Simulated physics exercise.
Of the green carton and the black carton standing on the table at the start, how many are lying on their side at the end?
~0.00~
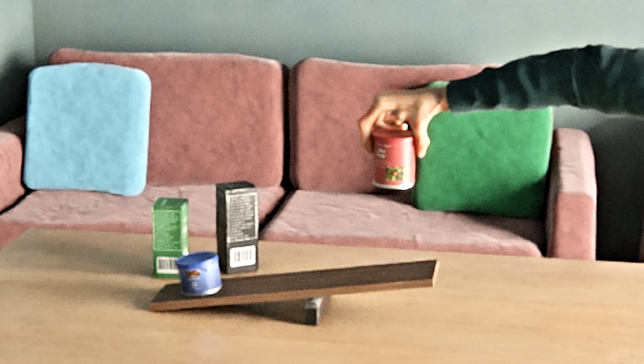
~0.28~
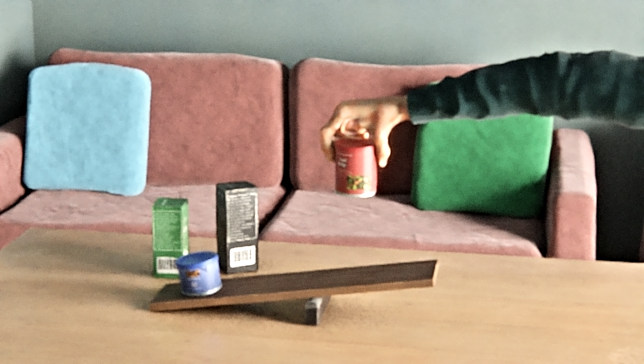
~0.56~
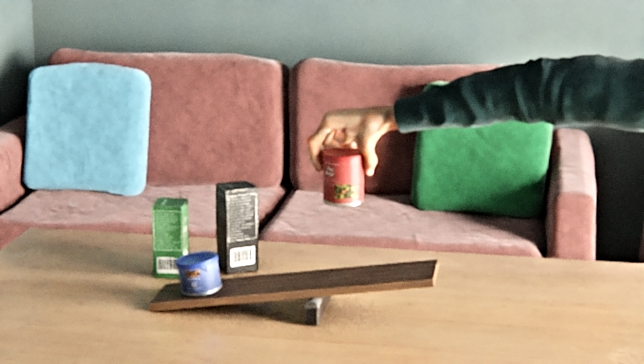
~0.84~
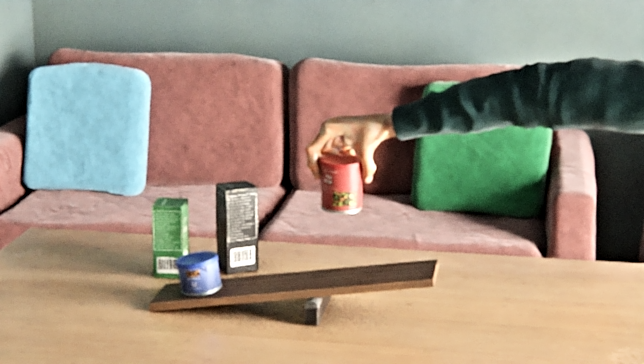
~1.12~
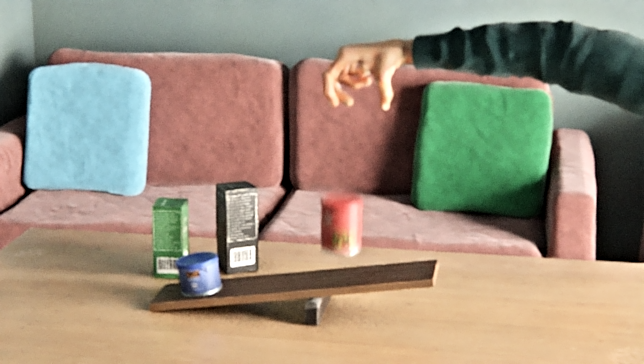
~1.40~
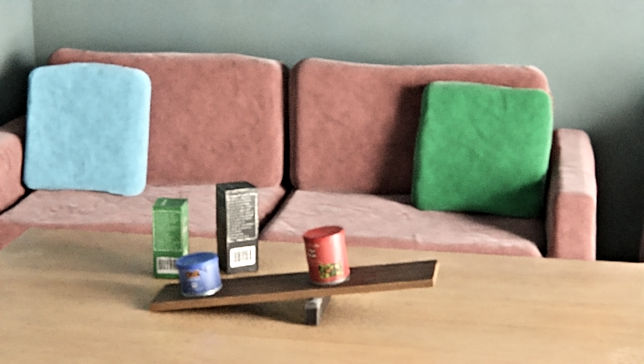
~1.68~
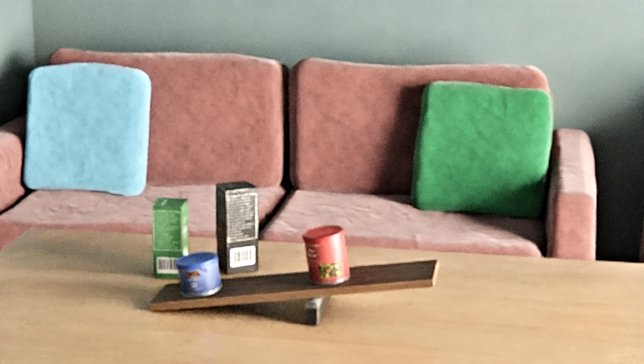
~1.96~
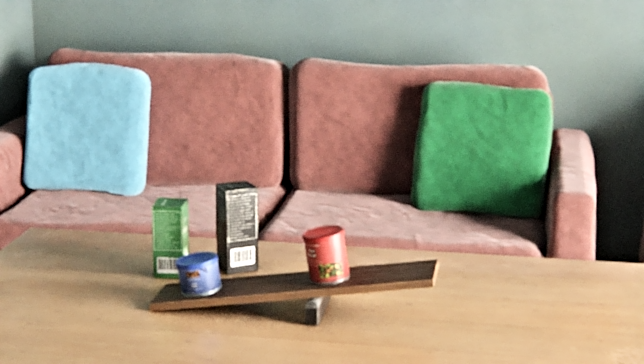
None of them are lying down, as both the green carton and the black carton are still standing upright at the end.
